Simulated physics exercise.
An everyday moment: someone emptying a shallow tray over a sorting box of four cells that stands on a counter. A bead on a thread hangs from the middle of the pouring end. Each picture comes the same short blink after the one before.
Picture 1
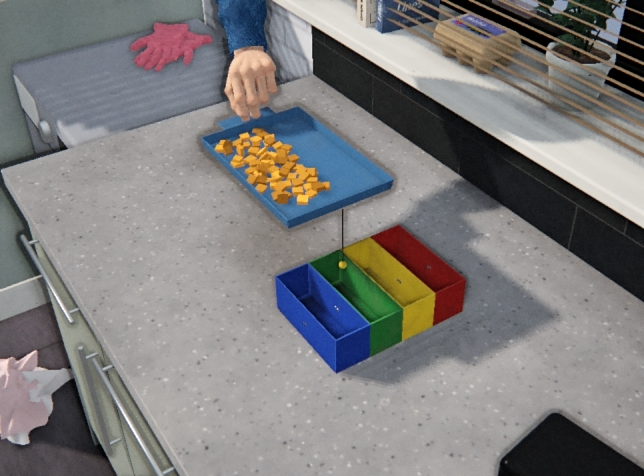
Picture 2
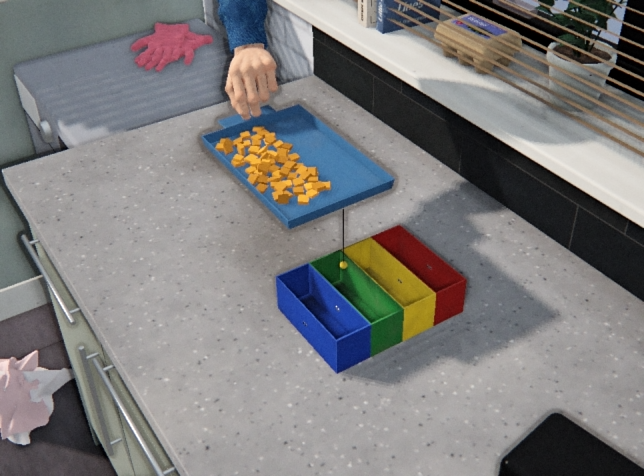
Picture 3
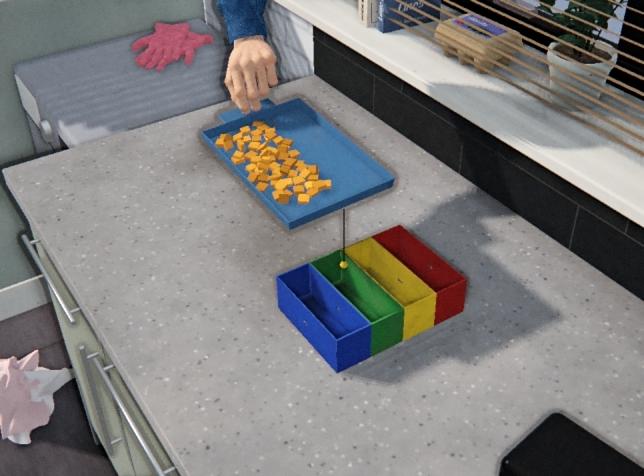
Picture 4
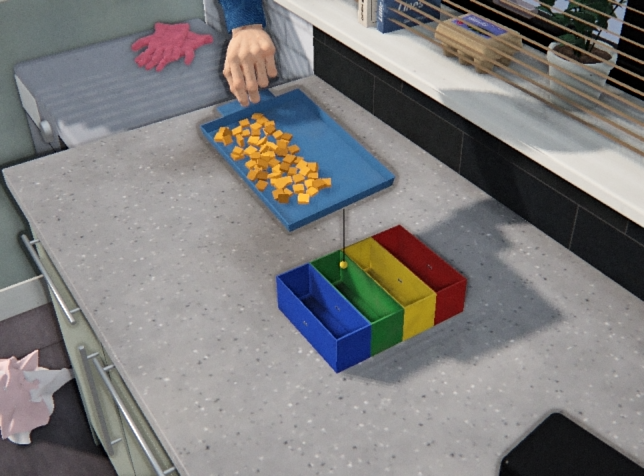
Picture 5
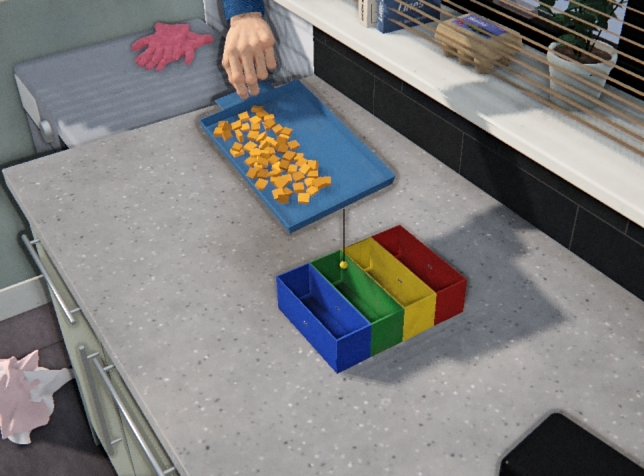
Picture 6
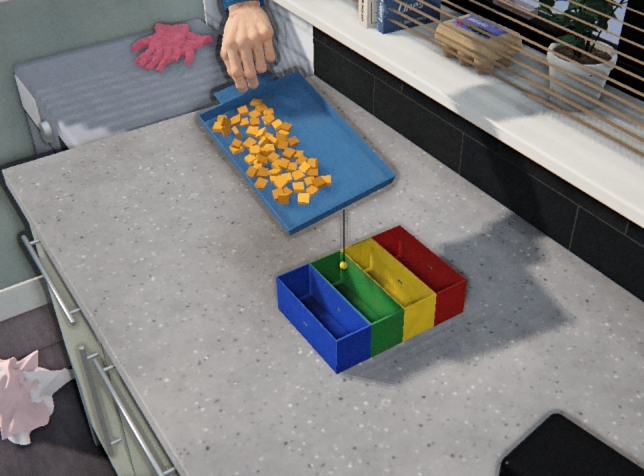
The footage shows a hand holding a blue tray of small orange crackers above a box with blue, green, yellow and red cells on a gray counter, gradually tilting the tray so its pouring end dips toward the left corner.
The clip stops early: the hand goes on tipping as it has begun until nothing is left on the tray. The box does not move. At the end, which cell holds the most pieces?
Most goes to the blue cell.
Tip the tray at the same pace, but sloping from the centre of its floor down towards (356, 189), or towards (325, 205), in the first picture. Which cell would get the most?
At the first place the yellow one, at the second blue.
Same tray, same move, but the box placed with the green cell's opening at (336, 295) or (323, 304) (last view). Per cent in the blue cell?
Roughly 80 per cent, and 30 per cent.
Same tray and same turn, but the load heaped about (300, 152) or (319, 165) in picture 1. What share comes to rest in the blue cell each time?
Near 60 % and 70 %.
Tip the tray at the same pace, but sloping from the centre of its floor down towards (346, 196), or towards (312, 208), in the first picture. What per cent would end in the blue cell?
Near 10 % and 60 %.
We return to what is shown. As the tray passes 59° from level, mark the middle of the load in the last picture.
Roughly at (280, 187).
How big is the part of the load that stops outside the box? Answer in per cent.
Close to 50 per cent.
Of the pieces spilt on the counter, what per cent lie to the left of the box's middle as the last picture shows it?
Some 90 per cent.
Just after the last frame, tray tipped steeply; almost all on the tray; just a few falling or outside the box.
A moment on, tray tipped right over; roughly half on the tray; roughly a quarter in the blue cell; roughly a third falling or outside the box.
Further on, tray tipped past a quarter turn; roughly half in the blue cell; just a few in the green cell; roughly half falling or outside the box.
When it is over, tray tipped past a quarter turn; roughly half in the blue cell; just a few in the green cell; not one in the yellow cell; not one in the red cell; roughly half outside the box.
